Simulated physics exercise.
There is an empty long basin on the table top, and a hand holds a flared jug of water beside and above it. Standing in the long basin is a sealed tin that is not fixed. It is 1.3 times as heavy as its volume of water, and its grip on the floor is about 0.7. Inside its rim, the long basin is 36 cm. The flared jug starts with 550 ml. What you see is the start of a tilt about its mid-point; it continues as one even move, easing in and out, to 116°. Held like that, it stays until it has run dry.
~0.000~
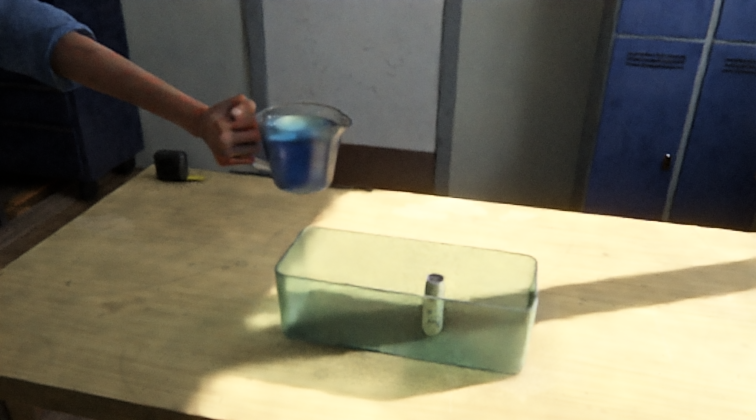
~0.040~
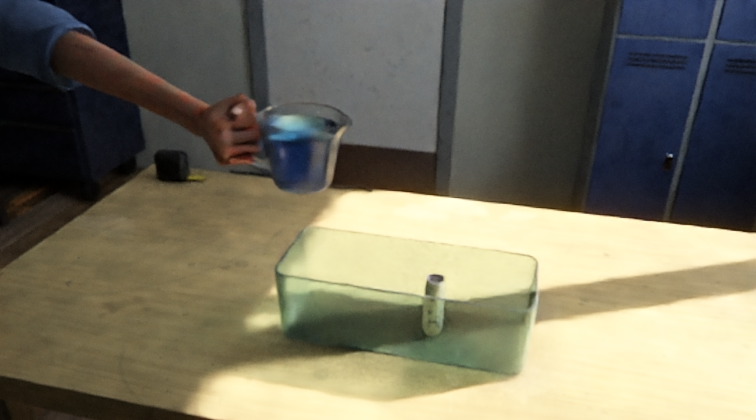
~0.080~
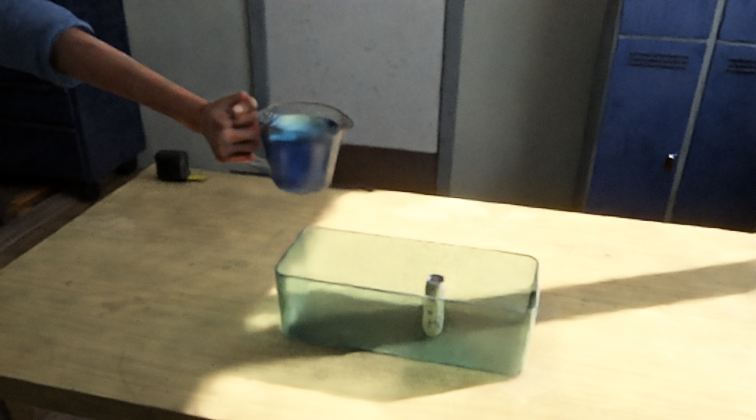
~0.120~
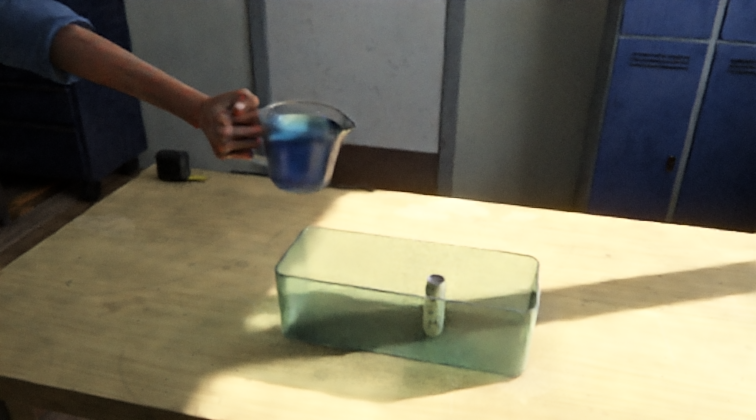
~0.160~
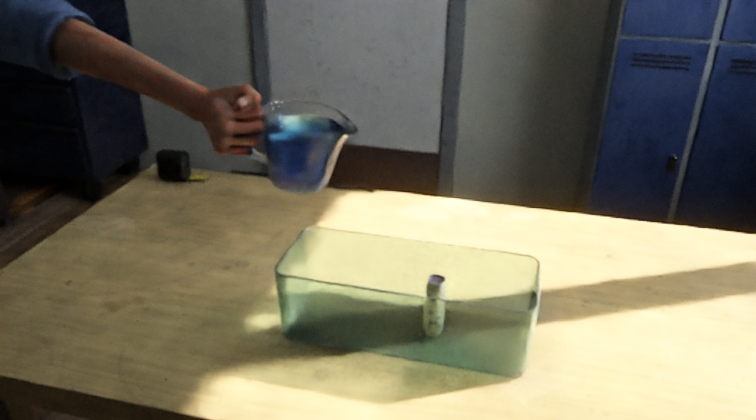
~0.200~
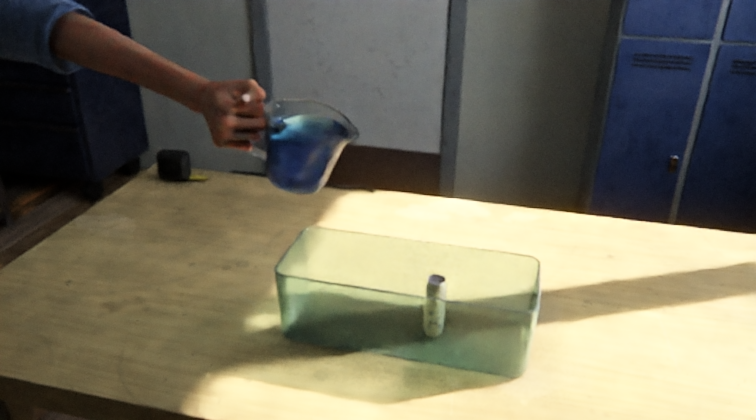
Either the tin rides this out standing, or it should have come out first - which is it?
I'd say it will ride it out.
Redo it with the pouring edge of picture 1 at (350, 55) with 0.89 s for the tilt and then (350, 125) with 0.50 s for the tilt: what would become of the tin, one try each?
Run one: It tumbles. Run two: It does not tip.
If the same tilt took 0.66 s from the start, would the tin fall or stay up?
Result: Tin still standing.
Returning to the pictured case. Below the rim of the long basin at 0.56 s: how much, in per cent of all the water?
Close to 12 in a hundred.
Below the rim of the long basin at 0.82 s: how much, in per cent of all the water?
About 86 %.
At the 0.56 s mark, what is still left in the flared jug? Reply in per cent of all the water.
Around 54 in a hundred.
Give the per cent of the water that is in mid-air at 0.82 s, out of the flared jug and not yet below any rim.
10 in a hundred, give or take.
Then, 0.56 s in, the tilt is 80° and 55 per cent is still to pour; the tin stands where it began.
Then, 0.82 s in, the tilt is 114° and 3 per cent is still to pour; the tin stands where it began.
Then, 1.09 s in, the tilt is 116° and 0 per cent is still to pour; the tin stands where it began.
Then, 1.39 s in, the tilt is 116° and 0 per cent is still to pour; the tin stands where it began.
Finally, the tin stands where it began.
